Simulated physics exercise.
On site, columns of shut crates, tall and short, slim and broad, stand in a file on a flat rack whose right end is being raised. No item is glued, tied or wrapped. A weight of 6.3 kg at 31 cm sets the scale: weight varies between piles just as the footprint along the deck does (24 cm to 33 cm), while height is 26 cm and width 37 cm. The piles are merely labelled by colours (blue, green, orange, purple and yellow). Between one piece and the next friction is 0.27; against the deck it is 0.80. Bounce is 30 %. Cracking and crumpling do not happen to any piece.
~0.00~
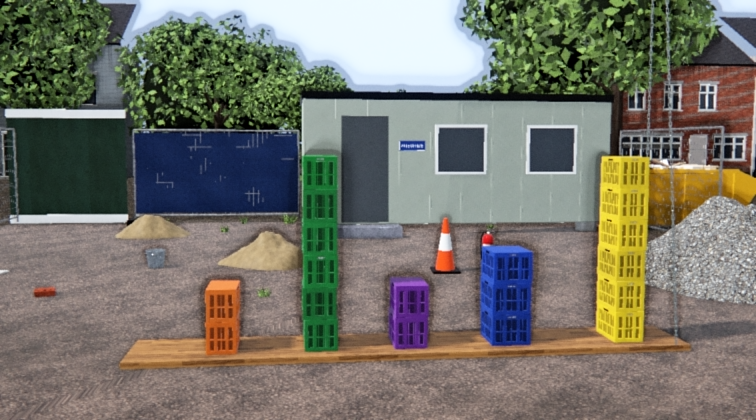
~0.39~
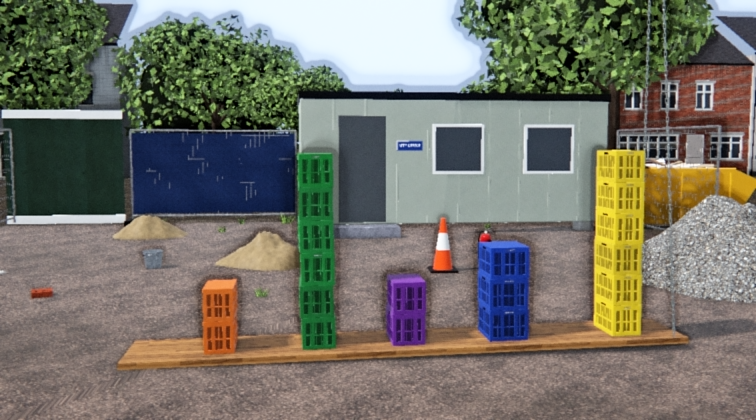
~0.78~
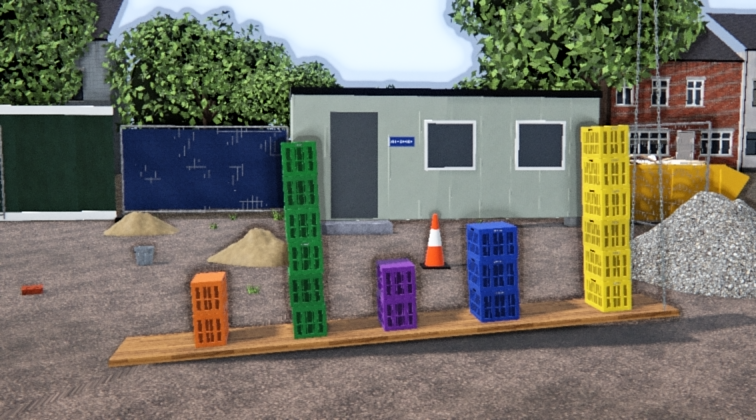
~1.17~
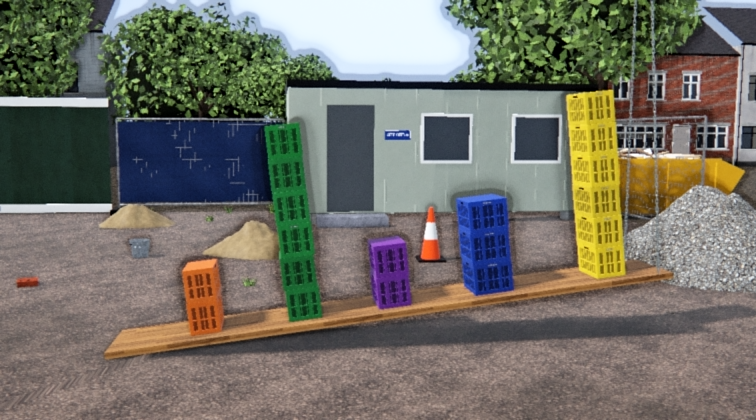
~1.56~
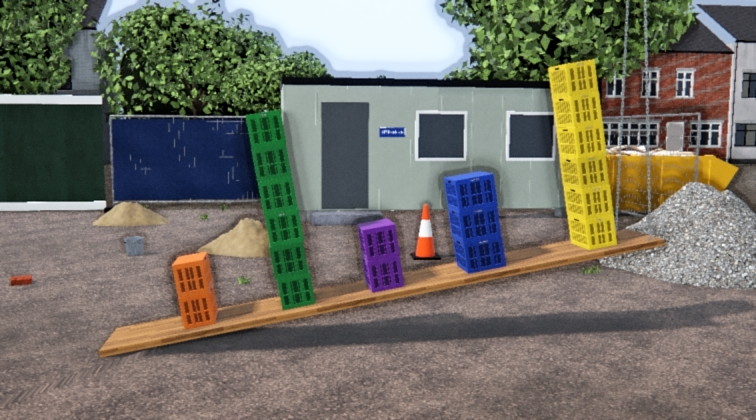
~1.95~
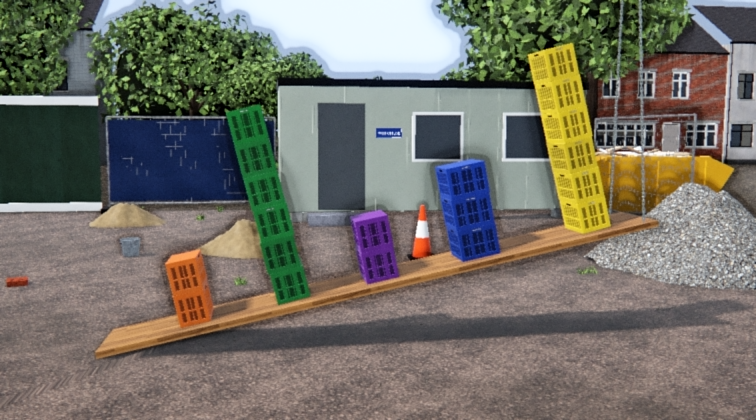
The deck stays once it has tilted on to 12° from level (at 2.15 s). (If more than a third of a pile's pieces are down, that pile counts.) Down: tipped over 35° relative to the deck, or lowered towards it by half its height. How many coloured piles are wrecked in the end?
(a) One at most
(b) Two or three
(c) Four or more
c, four or more.
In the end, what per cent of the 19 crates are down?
Estimate: About 85% of them.
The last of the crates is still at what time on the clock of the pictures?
I'd say around 4.5 seconds.
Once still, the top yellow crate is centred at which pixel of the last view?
About pixel (67, 299).
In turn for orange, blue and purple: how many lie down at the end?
Down at the end - orange 1, blue 2, purple 1.
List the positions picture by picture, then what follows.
In the first picture (we follow the side turned to the camera; the camera pans a little; leans and shifts are taken against what carries them), middle of the deck's edge (419, 357) slope 0°; top orange crate (221, 306); top yellow crate (635, 173); no piece has moved.
In the second picture, middle of the deck's edge (417, 353) slope 1°; top green crate (316, 171).
In the third picture, middle of the deck's edge (409, 337) slope 3°; top green crate (300, 159).
In the fourth picture, middle of the deck's edge (404, 314) slope 6°; top yellow crate (600, 107).
In the fifth picture, middle of the deck's edge (397, 296) slope 10°; top yellow crate (582, 78).
In the sixth picture, middle of the deck's edge (392, 286) slope 12°; top yellow crate (562, 62) displaced 7 cm; top green crate (247, 125) displaced 55 mm; 8 stirred so far.
Around 2.34 s, slope 12°; none of the 19 crates down, 12 disturbed; top yellow crate tipped 16°; top green crate tipped 13°.
Around 2.70 s, slope 12°; 12 of the 19 crates down; top yellow crate on its side; top green crate tipped 42°, 31 cm lower.
Around 3.12 s, slope 12°; 14 of the 19 crates down; top green crate on its side; top blue crate on its side.
Around 3.58 s, slope 12°; 16 of the 19 crates down; top yellow crate upside down; top orange crate upside down.
Finally (4.7 s), slope 12°; 16 of the 19 crates down; top orange crate upside down; top blue crate on its side. Wrecked, blue, green, orange, purple and yellow. Seen by the last camera, middles, top orange crate near (76, 334), top blue crate near (306, 266).
